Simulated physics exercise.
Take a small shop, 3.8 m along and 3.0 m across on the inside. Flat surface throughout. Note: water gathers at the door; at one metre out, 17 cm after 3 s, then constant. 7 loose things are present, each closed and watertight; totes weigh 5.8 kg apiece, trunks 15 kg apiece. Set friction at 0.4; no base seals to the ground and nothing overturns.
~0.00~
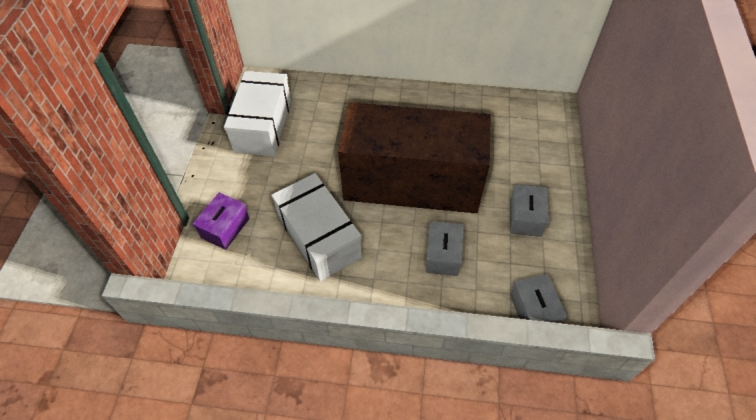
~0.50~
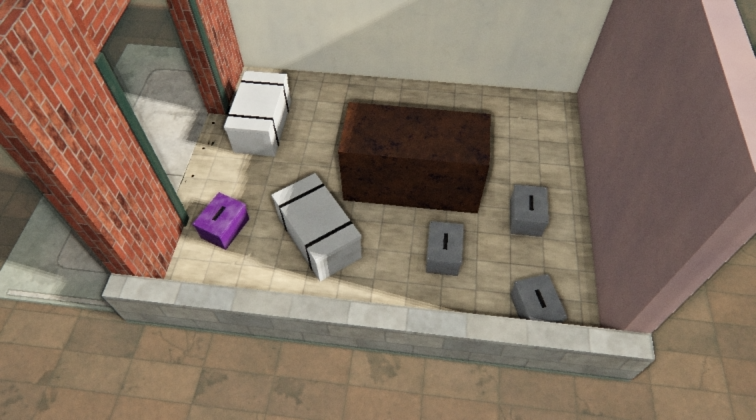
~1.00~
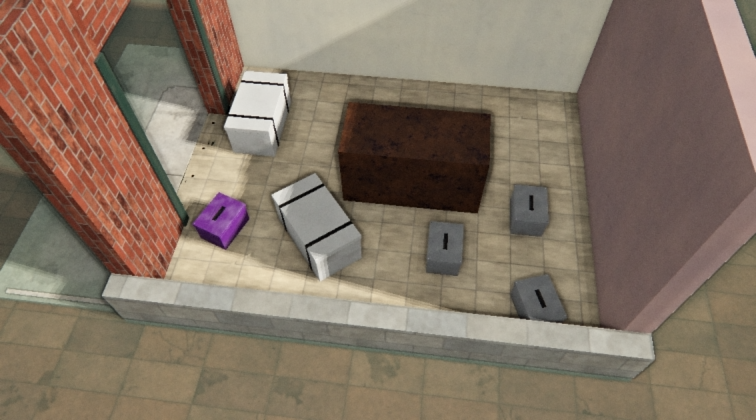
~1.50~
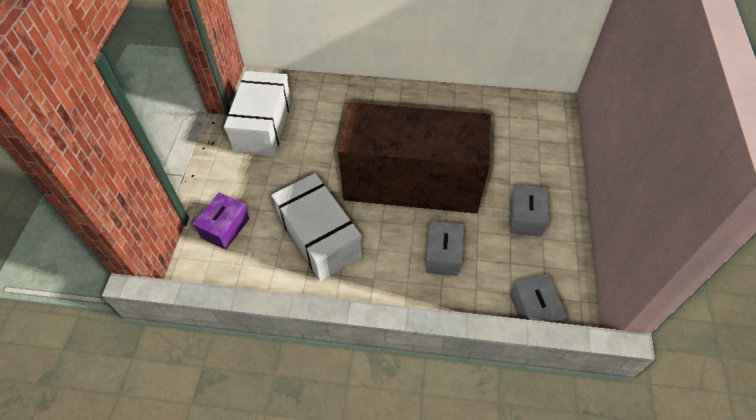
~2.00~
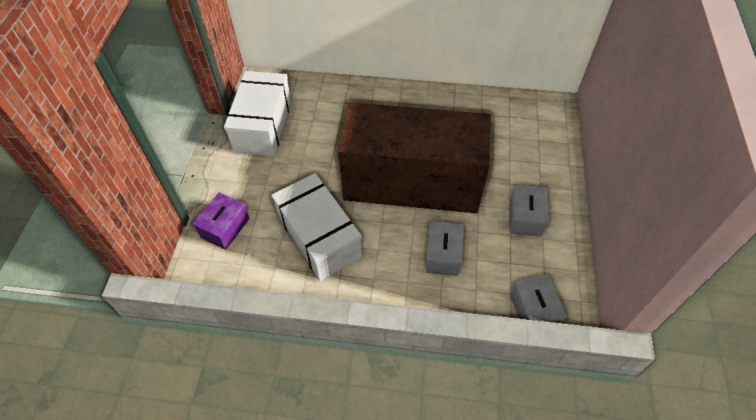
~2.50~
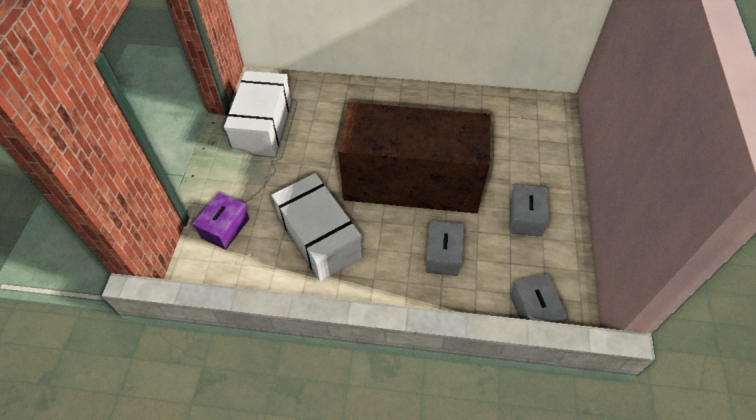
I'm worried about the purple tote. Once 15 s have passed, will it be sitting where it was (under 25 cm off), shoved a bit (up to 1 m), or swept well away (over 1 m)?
Result: Short displacement.
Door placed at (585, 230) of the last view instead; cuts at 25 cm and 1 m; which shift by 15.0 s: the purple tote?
Outcome - purple tote: Well off.
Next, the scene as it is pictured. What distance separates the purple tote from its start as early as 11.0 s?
By then it has shifted roughly 50 cm.
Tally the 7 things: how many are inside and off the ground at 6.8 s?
At that moment it comes to 3.
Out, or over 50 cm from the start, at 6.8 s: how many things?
By my reckoning, 3.
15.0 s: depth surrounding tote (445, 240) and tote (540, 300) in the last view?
About 14 and 15 cm.
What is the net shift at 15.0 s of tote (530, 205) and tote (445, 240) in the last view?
20 cm and 100 cm respectively.
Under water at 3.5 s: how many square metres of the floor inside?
Roughly 2.0 m2.
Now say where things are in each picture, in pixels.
The purple tote at (219, 214) rests on the ground; 0.0 m2 under water; 0 of 7 have shifted, in the first frame.
The purple tote at (219, 214), on the bottom; water covers 0.0 m2; 0 of 7 have shifted, in the second frame.
The purple tote at (219, 214) rests on the ground; 0.0 m2 under water; 0 of 7 have shifted, in the third frame.
The purple tote at (219, 214), on the bottom; 0.0 m2 under water; 0 of 7 have shifted, in the fourth frame.
The purple tote at (219, 214), on the bottom; water covers 0.0 m2; 0 of 7 have shifted, in the fifth frame.
The purple tote at (219, 214) rests on the ground; 0.6 m2 under water; 0 of 7 have shifted, in the sixth frame.
After 3.5 s the purple tote is near (219, 215), 0.0 m from its start, aground; 0 afloat.
After 6.8 s the purple tote is near (222, 247), 0.4 m from its start, aground; 3 afloat.
After 11.0 s the purple tote is near (227, 259), 0.5 m from its start, afloat; 7 afloat.
After 15.0 s the purple tote is near (262, 233), 0.5 m from its start, afloat; 7 afloat.
